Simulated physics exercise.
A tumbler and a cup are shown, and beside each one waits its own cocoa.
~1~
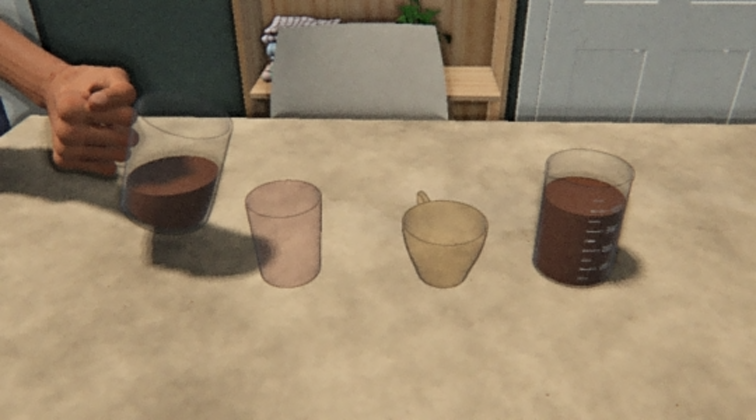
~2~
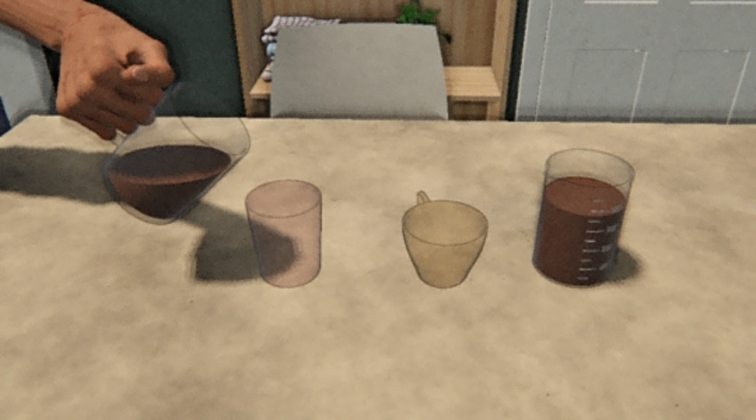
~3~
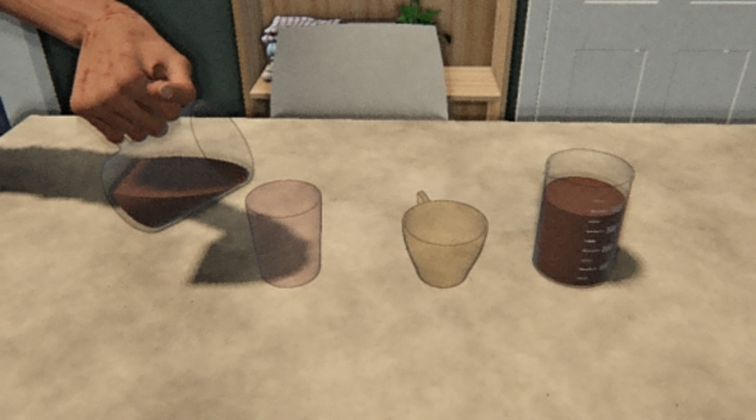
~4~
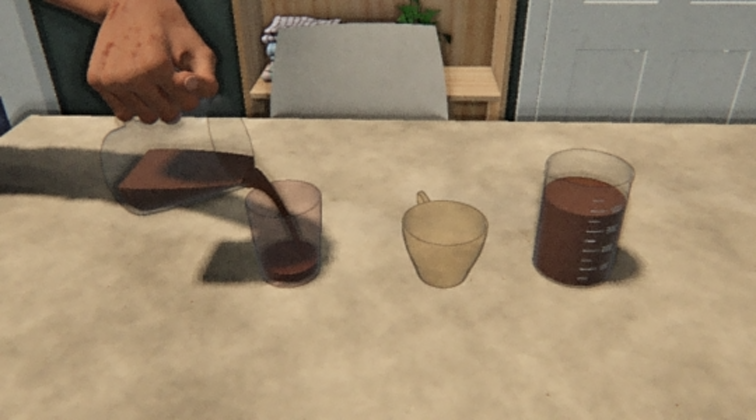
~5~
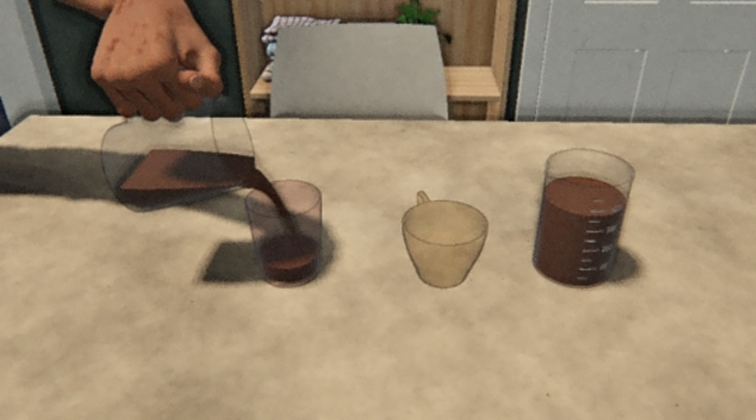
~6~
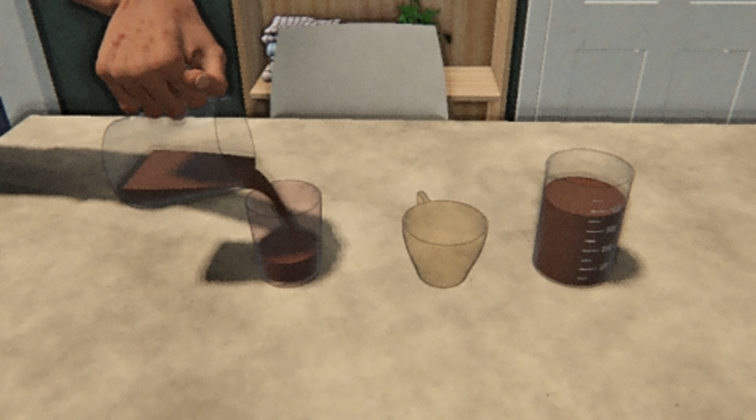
A hand at the left tilts a clear glass vessel of dark brown liquid farther and farther over beside a pinkish tumbler, until the liquid runs over its lip. A stream pours into the tumbler and the level there slowly rises, while the empty yellowish cup and the mostly full beaker at right stay still.
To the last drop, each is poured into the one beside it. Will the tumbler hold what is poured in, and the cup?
The tumbler holds it; the cup does not hold it.
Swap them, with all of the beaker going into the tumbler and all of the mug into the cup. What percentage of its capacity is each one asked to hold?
140 % then 90 %.
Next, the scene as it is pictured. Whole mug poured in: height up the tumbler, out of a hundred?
Around 75 in a hundred.
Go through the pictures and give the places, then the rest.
In the first frame, the mug is on its way; mug (176, 161) about a third full; beaker (580, 217) about three quarters full; tumbler (287, 232) empty; cup (444, 246) empty.
In the second frame, the cocoa nears the lip; mug (178, 153) tipped 45° with all of its load; tumbler (287, 232) empty.
In the third frame, the cocoa nears the lip; mug (182, 167) tipped 60° with all of its load; tumbler (287, 232) empty.
In the fourth frame, pouring; mug (184, 157) tipped 70° with nearly all of its load; tumbler nearly empty, surface at (290, 257).
In the fifth frame, pouring; mug (184, 155) tipped 75° with about three quarters of its load; cup (444, 246) empty.
In the sixth frame, pouring; mug (186, 153) tipped 75° with about two thirds of its load; beaker about three quarters full, surface at (584, 197); tumbler about a quarter full, surface at (289, 246); cup (444, 246) empty.
A moment on, the tumbler is about half full.
Further on, the tumbler is about three quarters full.
When it is over, the tumbler is about three quarters full; the cup is full to the brim and overflowed.
